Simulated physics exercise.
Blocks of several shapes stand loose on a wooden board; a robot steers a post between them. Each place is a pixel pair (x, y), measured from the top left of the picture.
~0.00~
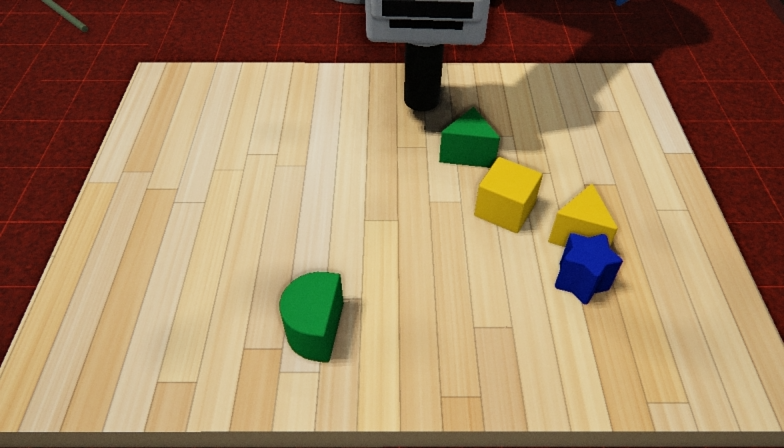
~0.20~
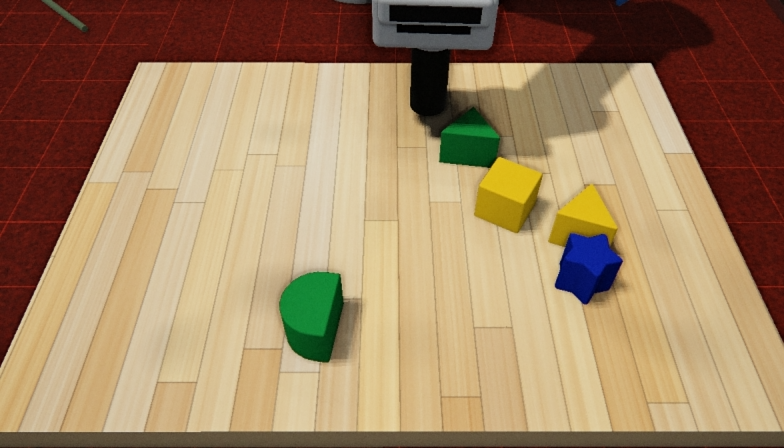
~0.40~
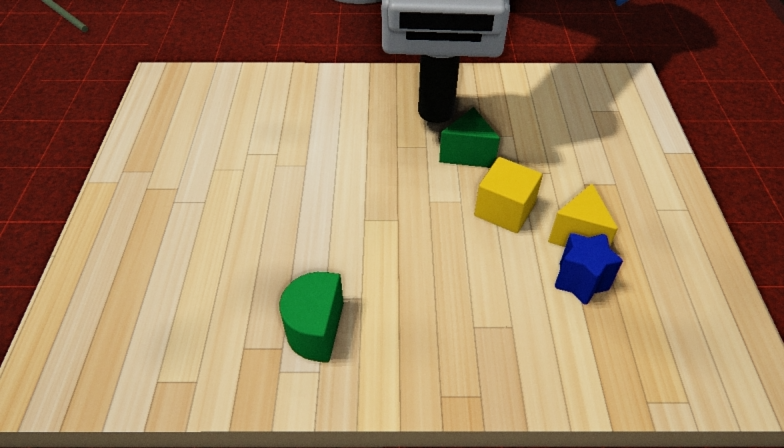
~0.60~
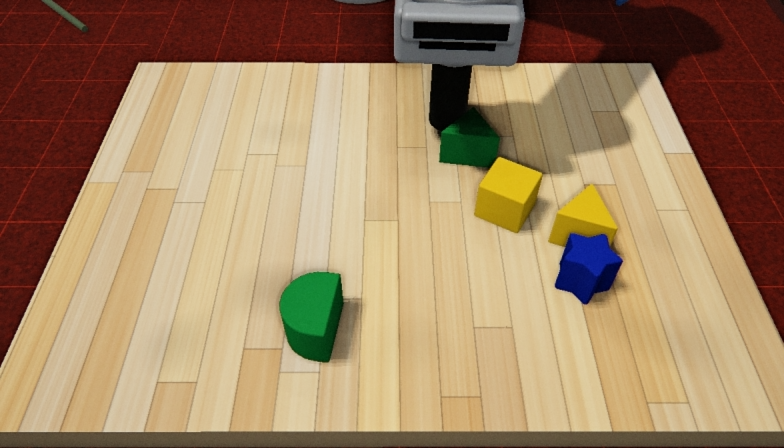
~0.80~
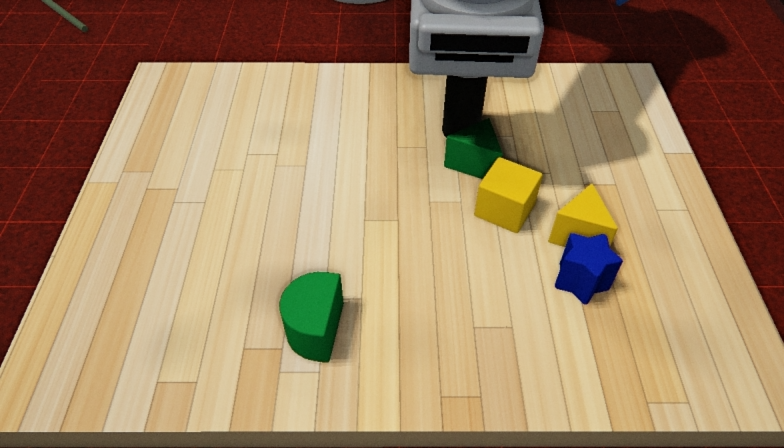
A robot arm holding a dark post reaches over the far edge of a pale wooden board on a red tiled floor, seen from above by a still camera. A green triangular block, a yellow cube, a yellow triangular block and a blue star stand right of centre, a green half-round block nearer at left. The post slides slightly right and nearer, then nudges the green triangular block, turning it slightly.
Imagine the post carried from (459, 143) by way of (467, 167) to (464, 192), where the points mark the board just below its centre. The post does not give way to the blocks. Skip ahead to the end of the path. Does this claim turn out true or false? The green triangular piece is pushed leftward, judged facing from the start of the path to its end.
That statement is accurate.
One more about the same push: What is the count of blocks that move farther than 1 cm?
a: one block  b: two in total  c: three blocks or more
Answer: B.
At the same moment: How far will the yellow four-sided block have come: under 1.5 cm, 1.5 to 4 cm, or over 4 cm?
That one ends up 1.5 to 4 cm from where it is now.
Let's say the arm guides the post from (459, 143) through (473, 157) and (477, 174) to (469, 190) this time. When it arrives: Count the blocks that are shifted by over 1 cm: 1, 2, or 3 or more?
My forecast: 2.
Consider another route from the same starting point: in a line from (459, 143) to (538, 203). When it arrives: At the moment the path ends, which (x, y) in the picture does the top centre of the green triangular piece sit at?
My estimate: (557, 202).
What follows on the original path. Halfway along, post (468, 155); green triangular piece (499, 156), turned 20° anticlockwise; yellow four-sided block (518, 191).
At the end, post (465, 180); green triangular piece (507, 166), turned 40° anticlockwise; yellow four-sided block (526, 201).
